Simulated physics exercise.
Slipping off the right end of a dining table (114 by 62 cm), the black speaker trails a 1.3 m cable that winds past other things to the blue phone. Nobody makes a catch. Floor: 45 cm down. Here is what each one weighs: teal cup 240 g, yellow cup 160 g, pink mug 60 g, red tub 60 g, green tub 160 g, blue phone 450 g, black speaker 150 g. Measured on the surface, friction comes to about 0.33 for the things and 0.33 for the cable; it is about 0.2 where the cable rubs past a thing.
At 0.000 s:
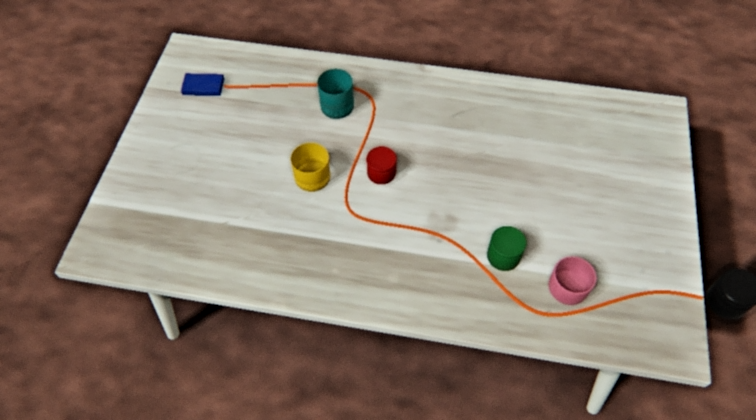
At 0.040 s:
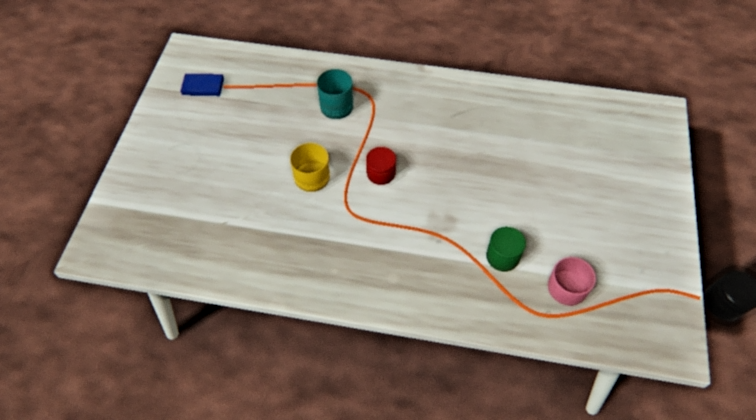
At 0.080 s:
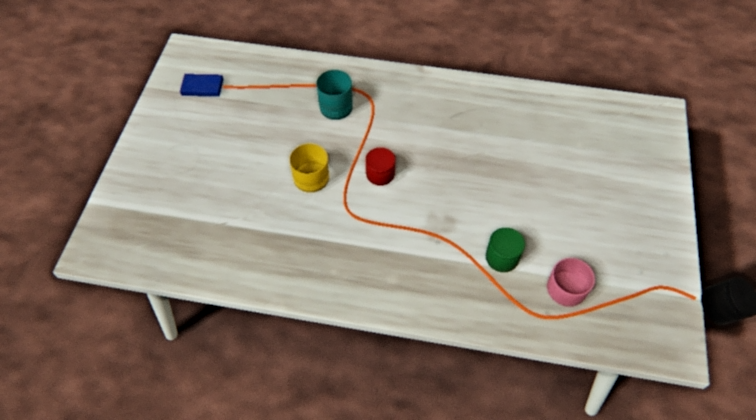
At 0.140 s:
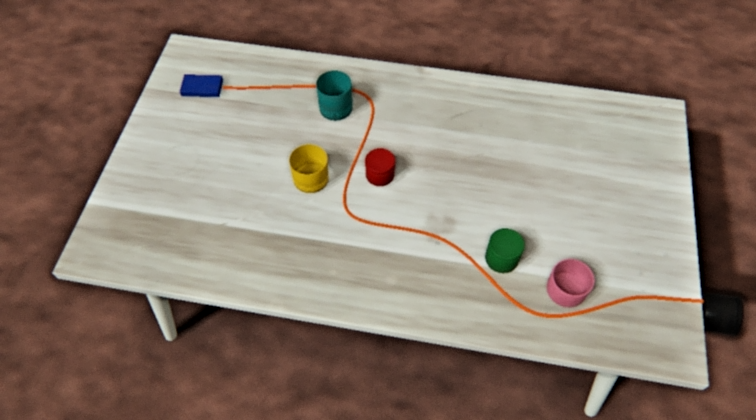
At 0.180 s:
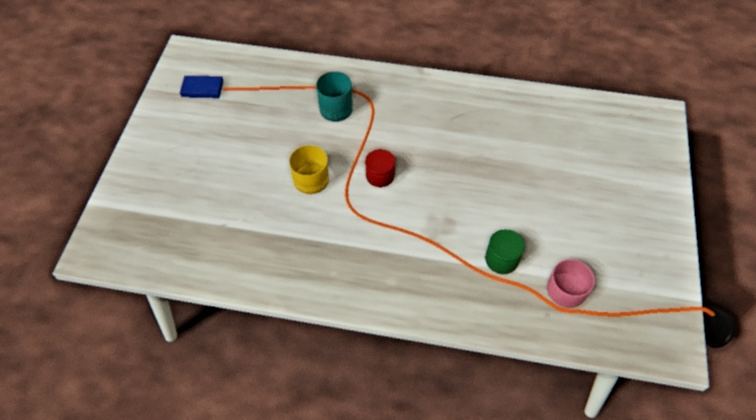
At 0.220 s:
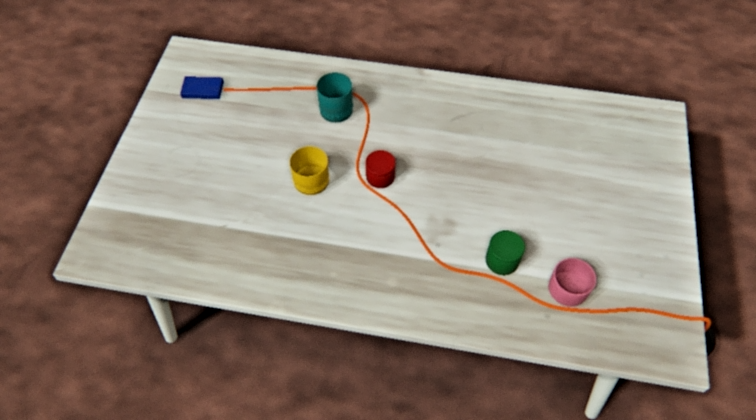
Black object on an orange cable dropping out of sight past the table's right edge, the cable straightening among five still containers.
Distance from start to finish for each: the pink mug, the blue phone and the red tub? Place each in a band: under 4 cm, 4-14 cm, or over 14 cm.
The pink mug falls in the middle band. The blue phone falls in the bottom band. The red tub falls in the top band.
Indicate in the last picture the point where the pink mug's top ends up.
It stops around pixel (592, 235).
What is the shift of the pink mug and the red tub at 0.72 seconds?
Shifts - pink mug 10 cm, red tub 20 cm.
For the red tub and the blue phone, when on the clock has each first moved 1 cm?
About: Red tub 0.28 s, blue phone not at all.
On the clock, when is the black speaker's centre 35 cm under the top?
Never.
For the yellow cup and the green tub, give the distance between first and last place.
Approx. final shift - yellow cup: 0 cm; green tub: 2 cm.
At 0.5 s, the cable's tail end at (224, 90); red tub 16 cm off its start, pink mug 9 cm off its start, black speaker over the edge.
At 0.7 s, the cable's tail end at (224, 90); red tub 21 cm off its start, pink mug 10 cm off its start, black speaker over the edge.
At 1.0 s, the cable's tail end at (224, 90); red tub 21 cm off its start at (480, 128), pink mug 10 cm off its start at (592, 235), teal cup 4 cm off its start at (321, 99).
At 1.2 s, the cable's tail end at (224, 90); red tub 21 cm off its start, pink mug 10 cm off its start, teal cup 4 cm off its start.
At 2.4 s, the cable's tail end at (224, 90); red tub 21 cm off its start at (481, 128), pink mug 10 cm off its start at (592, 235), blue phone 0 cm off its start at (202, 85), black speaker over the edge.
